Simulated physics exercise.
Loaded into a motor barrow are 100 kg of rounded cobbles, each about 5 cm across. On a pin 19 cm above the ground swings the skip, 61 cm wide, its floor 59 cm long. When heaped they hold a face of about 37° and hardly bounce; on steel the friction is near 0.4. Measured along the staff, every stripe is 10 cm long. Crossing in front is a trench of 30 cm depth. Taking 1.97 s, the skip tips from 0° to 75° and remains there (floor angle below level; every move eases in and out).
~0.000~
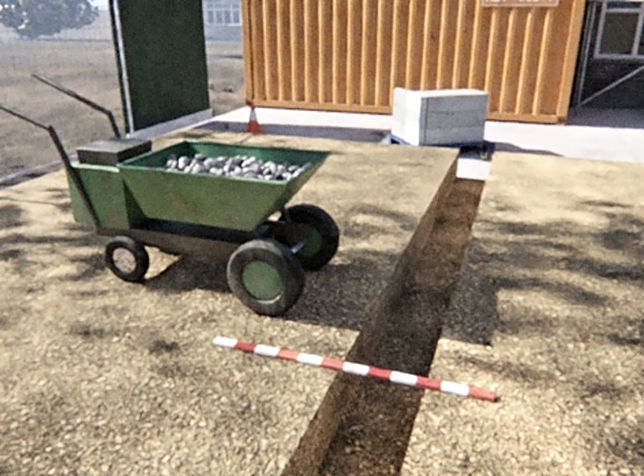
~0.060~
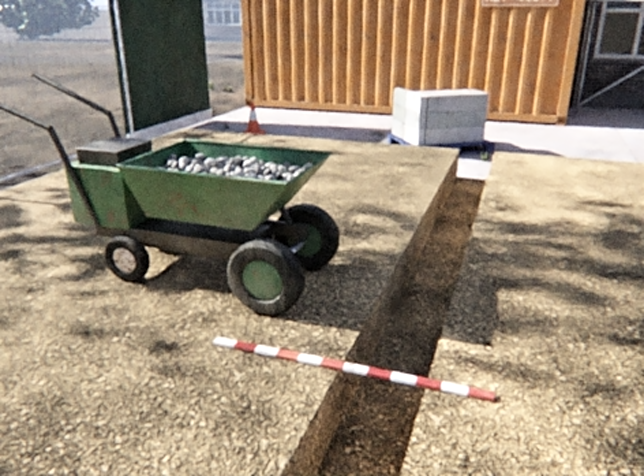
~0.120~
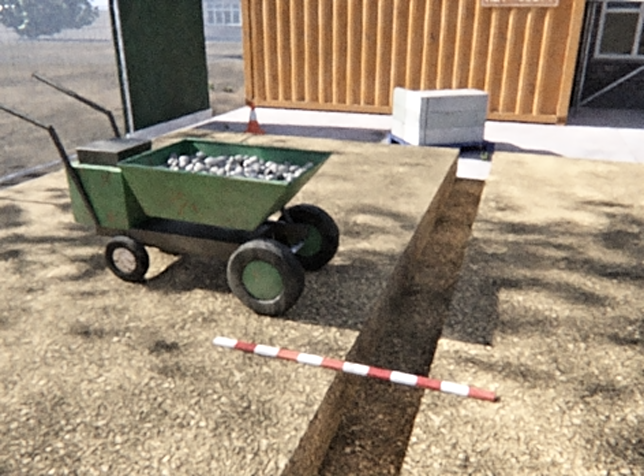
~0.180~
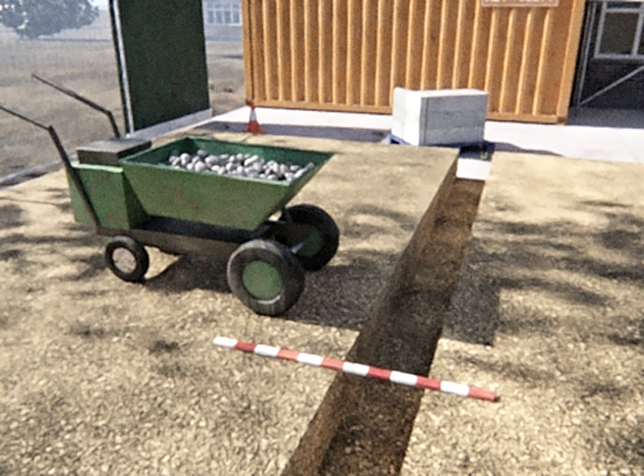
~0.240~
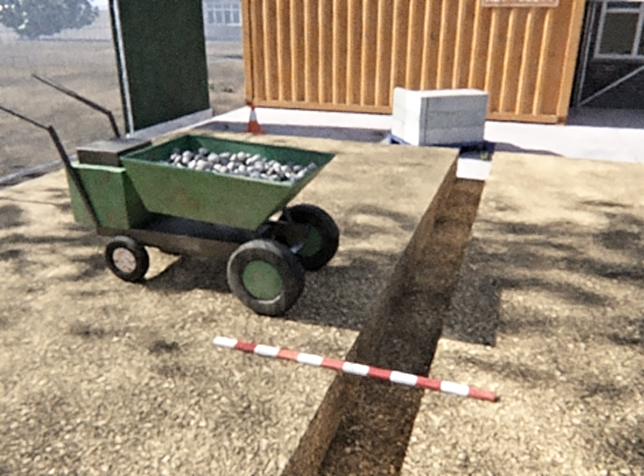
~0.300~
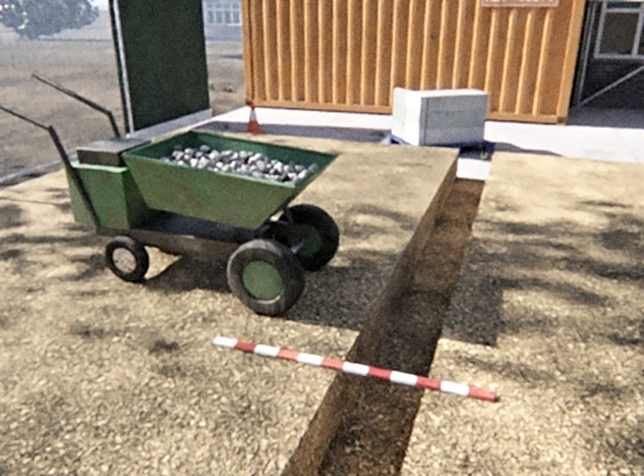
In the video, a green motor barrow loaded with rounded grey stones stands on gravelly ground beside a narrow trench crossed by a red-and-white staff, and its skip tilts slightly toward the right while everything else stays still.
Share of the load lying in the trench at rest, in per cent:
97 per cent.
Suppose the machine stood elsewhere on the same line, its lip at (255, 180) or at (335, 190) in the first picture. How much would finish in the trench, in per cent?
100 %, then 35 %.
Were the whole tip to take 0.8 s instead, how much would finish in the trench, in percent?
Something close to 80 per cent.
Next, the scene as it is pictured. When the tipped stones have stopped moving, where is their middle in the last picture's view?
Their middle ends up near (414, 346).
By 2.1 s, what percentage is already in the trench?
Some 70 per cent of the load by that point.
After 1.5 s the floor is at 63°; 98 % in the skip, 2 % in the trench; the foremost stones are at (398, 256).
After 2.1 s the floor is at 75°; 26 % in the skip, 71 % in the trench, 3 % past the trench; the foremost stones are at (488, 318).
After 2.4 s the floor is at 75°; 6 % in the skip, 91 % in the trench, 3 % past the trench; the foremost stones are at (528, 330).
After 4.4 s the floor is at 75°; 0 % in the skip, 97 % in the trench, 3 % past the trench; the foremost stones are at (536, 331).
